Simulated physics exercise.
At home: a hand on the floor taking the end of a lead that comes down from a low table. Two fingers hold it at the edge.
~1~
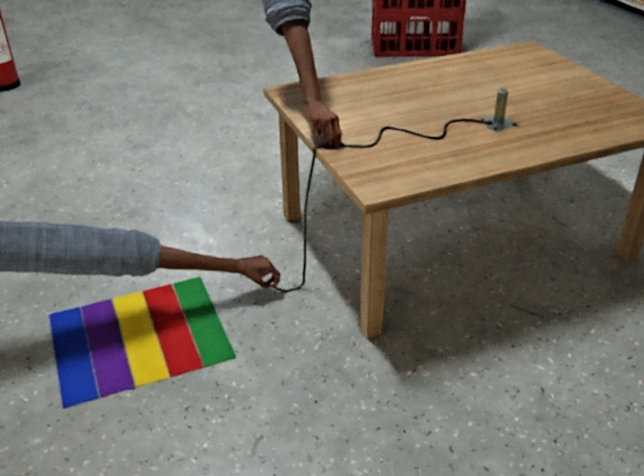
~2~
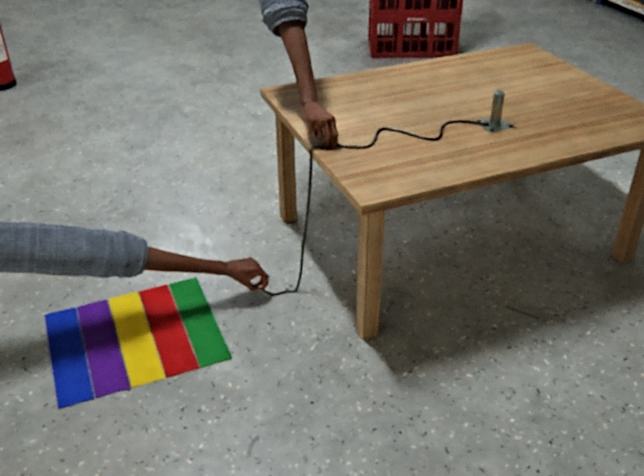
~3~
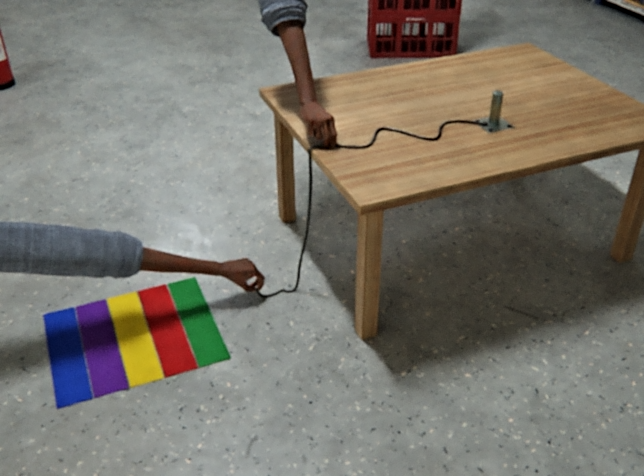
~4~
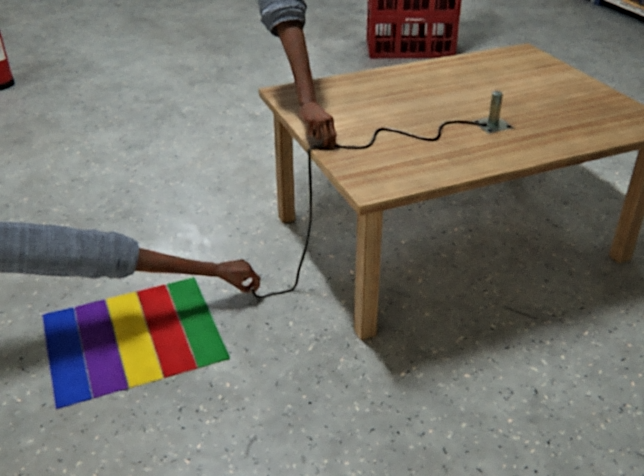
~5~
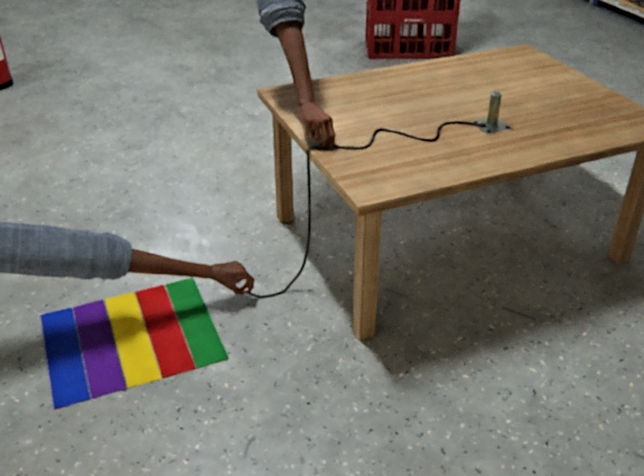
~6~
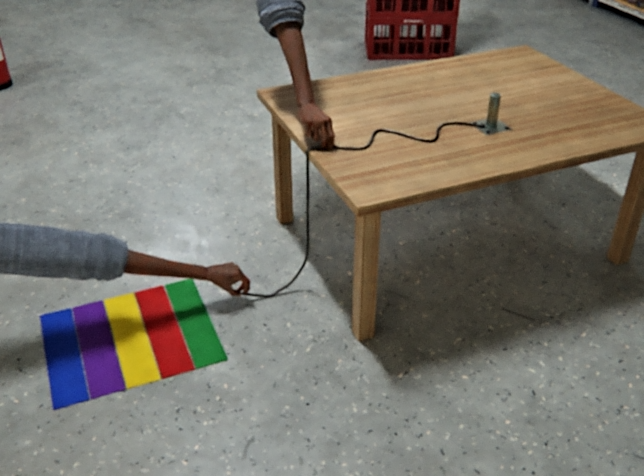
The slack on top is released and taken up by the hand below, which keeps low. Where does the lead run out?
It gets as far as the purple strip.
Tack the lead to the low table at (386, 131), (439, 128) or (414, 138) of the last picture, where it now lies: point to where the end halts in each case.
Near (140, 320), (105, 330) and (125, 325).
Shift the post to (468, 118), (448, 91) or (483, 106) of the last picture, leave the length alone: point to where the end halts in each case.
Try by try, around (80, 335), (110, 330) and (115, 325).
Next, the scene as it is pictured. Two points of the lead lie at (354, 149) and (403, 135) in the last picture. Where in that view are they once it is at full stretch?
Near (302, 160) and (377, 142).
Soon after, end near (144, 319); over yellow.
After that, end near (111, 327); over yellow.
At the stop, end near (92, 332); over purple. The purple one.
